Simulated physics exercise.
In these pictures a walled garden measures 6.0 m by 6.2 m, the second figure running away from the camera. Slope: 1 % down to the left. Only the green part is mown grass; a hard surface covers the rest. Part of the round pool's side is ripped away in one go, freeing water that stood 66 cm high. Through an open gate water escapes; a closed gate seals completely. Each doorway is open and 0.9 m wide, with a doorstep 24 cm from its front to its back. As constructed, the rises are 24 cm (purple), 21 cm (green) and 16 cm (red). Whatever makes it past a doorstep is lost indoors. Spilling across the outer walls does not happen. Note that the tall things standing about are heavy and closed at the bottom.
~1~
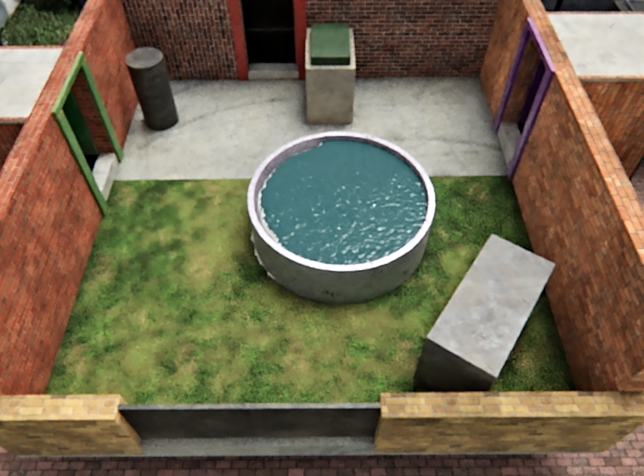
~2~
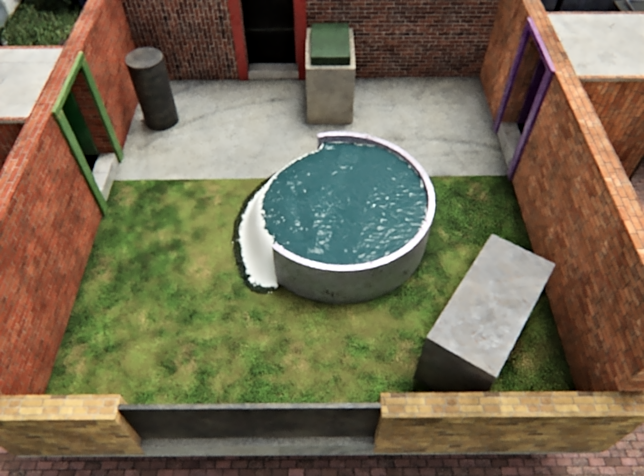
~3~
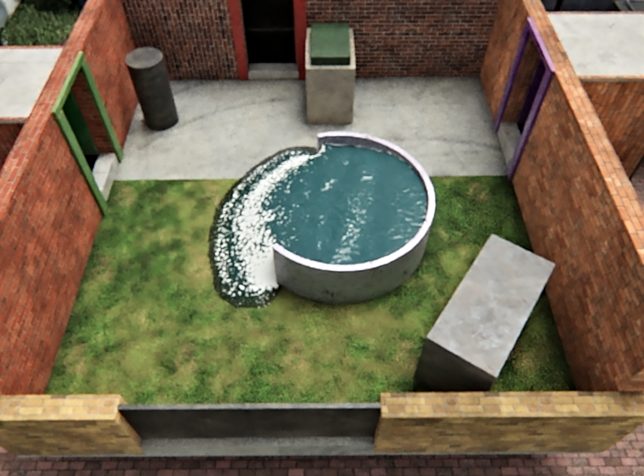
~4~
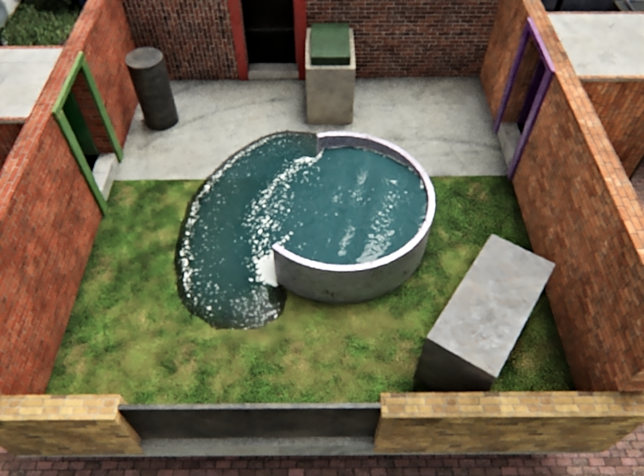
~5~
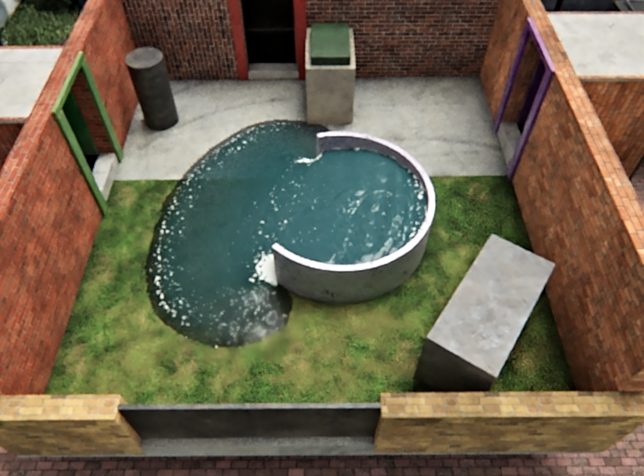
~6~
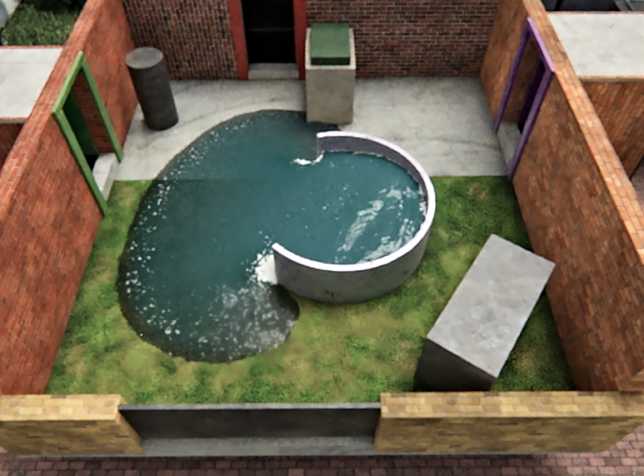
The clip opens on a round pool brimming with still water in a brick-walled garden of grass and paving. Its left side breaks away and white, foaming water bursts out, then a dark sheet fans across the grass and onto the paving, widening toward the green doorway on the left.
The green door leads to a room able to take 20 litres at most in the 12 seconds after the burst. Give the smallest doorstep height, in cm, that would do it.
I would say 24 cm.
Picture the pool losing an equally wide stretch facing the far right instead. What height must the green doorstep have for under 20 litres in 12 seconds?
You'd want it roughly 9.0 centimetres tall.
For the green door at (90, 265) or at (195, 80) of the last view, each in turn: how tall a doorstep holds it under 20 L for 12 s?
21 and 22 cm.
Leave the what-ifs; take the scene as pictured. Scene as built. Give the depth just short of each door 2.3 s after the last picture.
Lab note, cm: Purple 0; green 24; red 8.
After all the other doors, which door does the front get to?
That would be the purple one, last in line.
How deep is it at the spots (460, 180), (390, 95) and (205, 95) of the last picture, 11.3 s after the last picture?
Roughly 5, 6 and 7 centimetres.
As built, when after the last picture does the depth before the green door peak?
Some 1.0 s, more or less.
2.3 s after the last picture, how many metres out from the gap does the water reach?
Reach: Approx. 3.8 m.
Then, 0.7 s after the last picture water covers 50 % of the floor, deepest (34 cm) near (128, 137); 23 cm at the green door, 0 litres in over its 21 cm doorstep.
Then, 2.3 s after the last picture water covers 50 % of the floor, deepest (30 cm) near (137, 108); 24 cm at the green door, 33 litres in over its 21 cm doorstep.
Then, 11.3 s after the last picture water covers 100 % of the floor, deepest (13 cm) near (36, 425); 10 cm at the green door, 37 litres in over its 21 cm doorstep.
At the green door as built, the water peaked near 33 cm, 1.1 s after the last picture.
With a doorstep of 19.5 cm, 50 litres would have come in within the 12 s; with 26.5 cm, 9 litres. So under 20 litres takes about 24 cm.
